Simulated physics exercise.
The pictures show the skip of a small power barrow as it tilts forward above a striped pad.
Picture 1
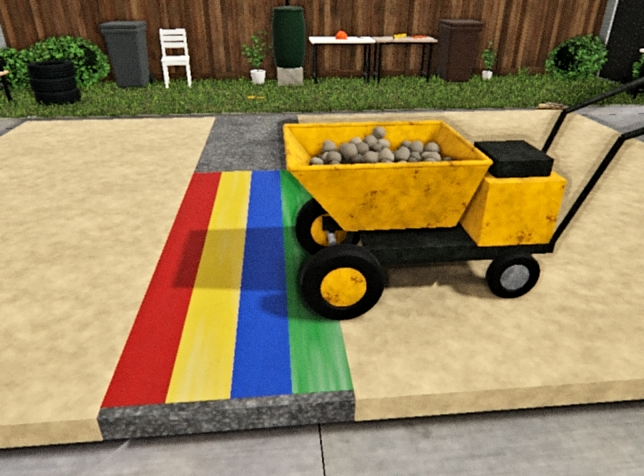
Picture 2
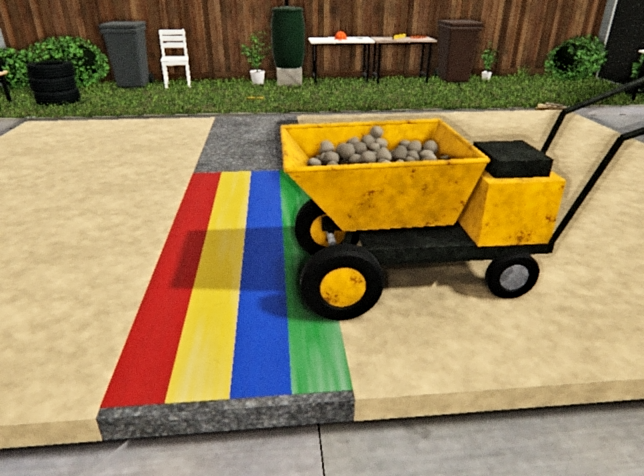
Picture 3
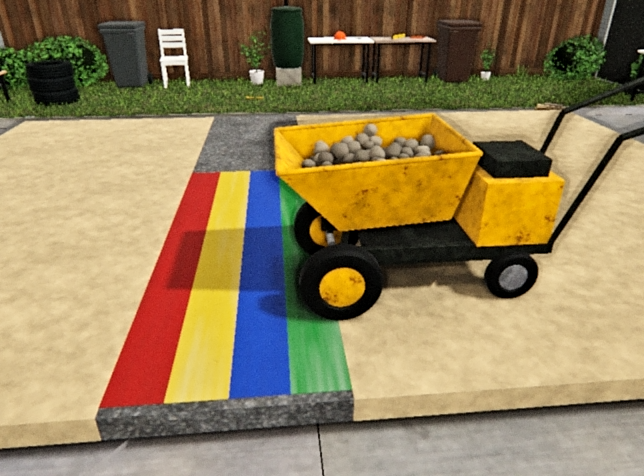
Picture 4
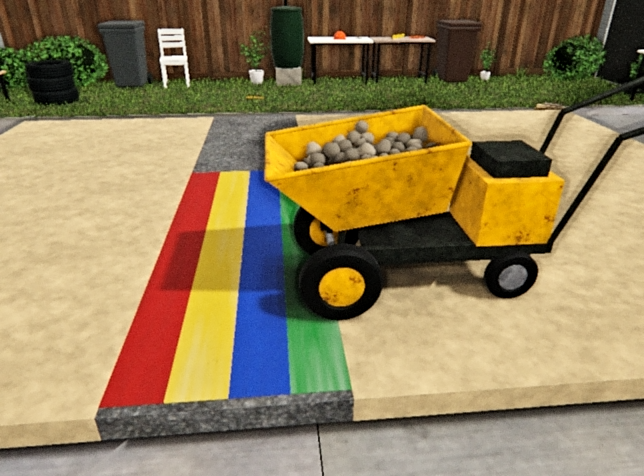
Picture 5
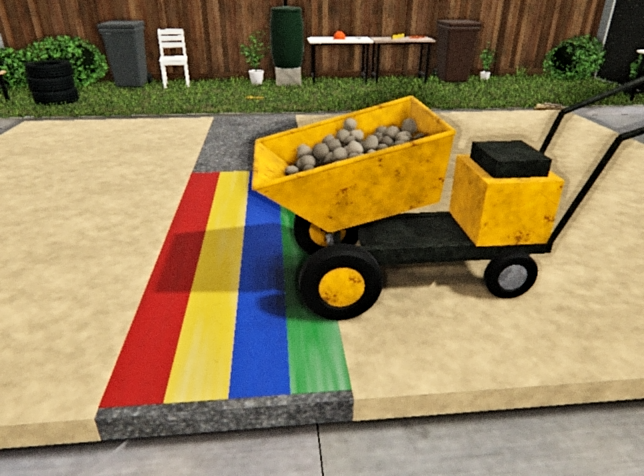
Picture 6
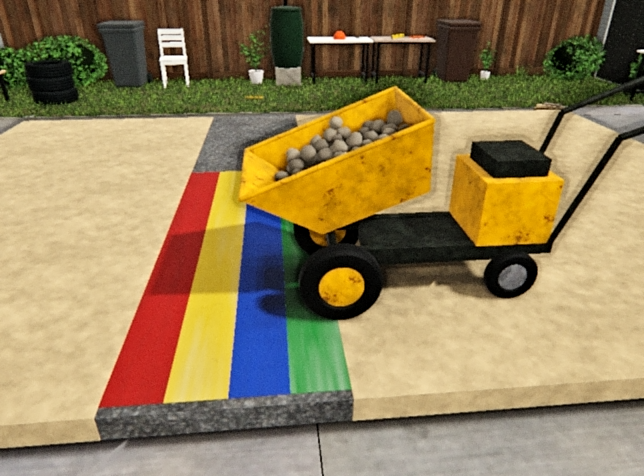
Yellow skip of a small power barrow, loaded with grey pebbles, tilting forward to the left above a colourful striped pad.
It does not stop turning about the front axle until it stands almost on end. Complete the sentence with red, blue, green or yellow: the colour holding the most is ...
The colour holding the most is red.
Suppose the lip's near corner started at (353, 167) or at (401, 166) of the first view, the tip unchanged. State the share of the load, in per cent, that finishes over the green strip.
0 and 10 percent, in that order.
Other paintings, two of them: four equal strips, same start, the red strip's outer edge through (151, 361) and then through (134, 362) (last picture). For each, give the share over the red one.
Shares: 30 %; then 40 %.
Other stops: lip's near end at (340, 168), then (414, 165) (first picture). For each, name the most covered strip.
That yellow strip first, the blue one second.
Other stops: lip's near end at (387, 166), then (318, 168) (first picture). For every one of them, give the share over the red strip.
That works out to 10 per cent for the first position and 30 per cent for the second.
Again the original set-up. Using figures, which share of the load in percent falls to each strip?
Green strip 0 %, blue strip 0 %, yellow strip 15 %, red strip 35 %.
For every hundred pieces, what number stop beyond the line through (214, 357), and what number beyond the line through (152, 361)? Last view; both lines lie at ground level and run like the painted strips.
First some 70, then 50 per cent.
Shortly afterwards, skip tipped steeply; the whole lot in the skip.
Next, skip tipped right over; the bulk in the skip; a little over the yellow strip; near a quarter over the red strip.
Some moments later, skip tipped right over; near a quarter in the skip; a little over the yellow strip; near a third over the red strip; near a quarter off the paint.
In the end, skip tipped right over; near a quarter in the skip; none at all over the green strip; none at all over the blue strip; a little over the yellow strip; near a third over the red strip; near a quarter off the paint.
